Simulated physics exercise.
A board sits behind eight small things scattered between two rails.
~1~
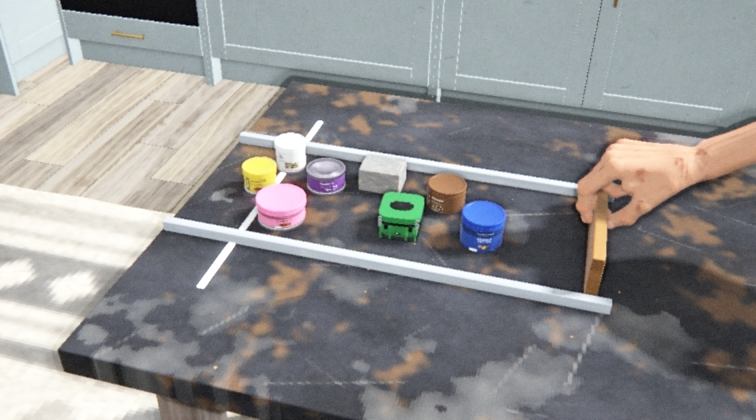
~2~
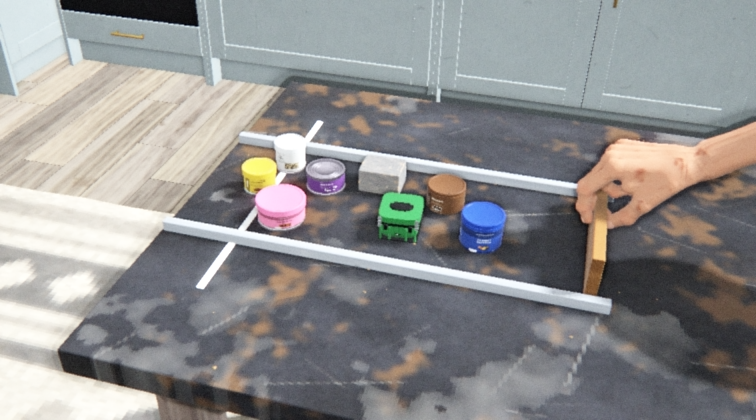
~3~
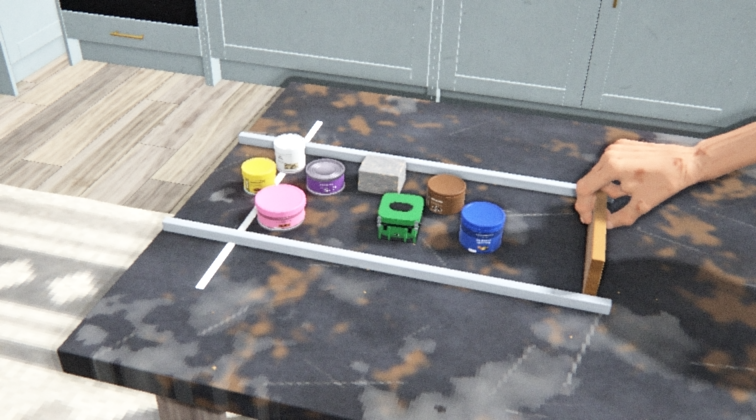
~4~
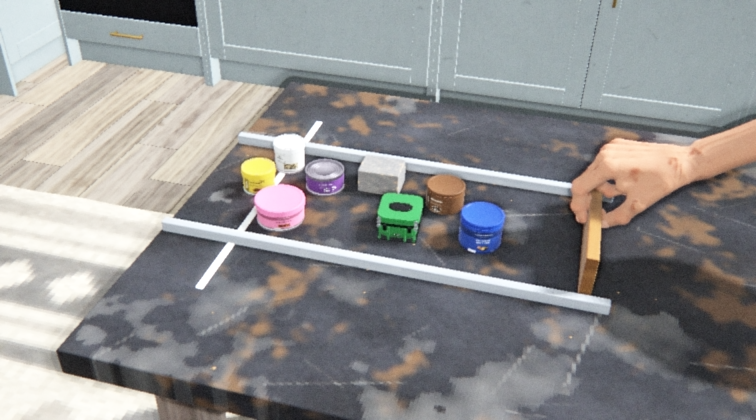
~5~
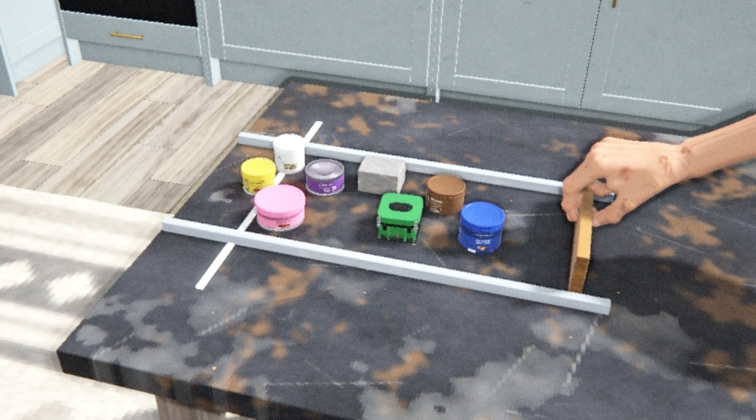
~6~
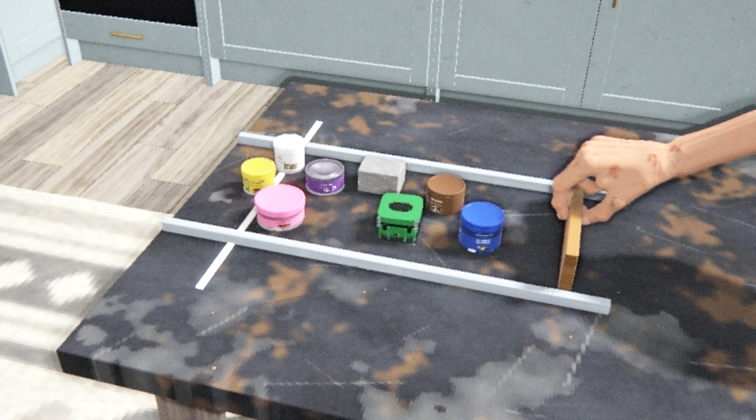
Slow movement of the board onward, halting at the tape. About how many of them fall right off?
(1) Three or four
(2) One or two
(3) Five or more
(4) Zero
2, one or two.
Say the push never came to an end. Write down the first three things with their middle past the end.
You'd get the pink pot first, then the yellow pot, and the purple pot after that.
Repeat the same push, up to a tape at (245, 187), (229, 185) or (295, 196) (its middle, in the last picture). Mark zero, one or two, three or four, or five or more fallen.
Tape by tape, the falls would be: Five or over, then more than four, then not one.
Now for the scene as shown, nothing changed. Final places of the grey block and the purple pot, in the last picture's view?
In the last picture the grey block sits around (276, 150) and the purple pot around (226, 164).
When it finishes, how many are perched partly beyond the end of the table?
The number overhanging is 2.
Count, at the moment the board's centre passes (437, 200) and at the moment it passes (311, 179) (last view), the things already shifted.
The count is 3 at the first point and 8 at the second.
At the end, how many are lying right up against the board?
Counting them up gives 3.
Early on, none off yet; yellow pot at rest near (259, 177); white tin at rest near (290, 154); pink pot at rest near (280, 208).
A while later, none off yet; yellow pot at rest near (259, 177); white tin at rest near (290, 154); pink pot travelled about its own width near (246, 207).
Finally, the number that fall off is one or two; lost, pink pot and yellow pot.
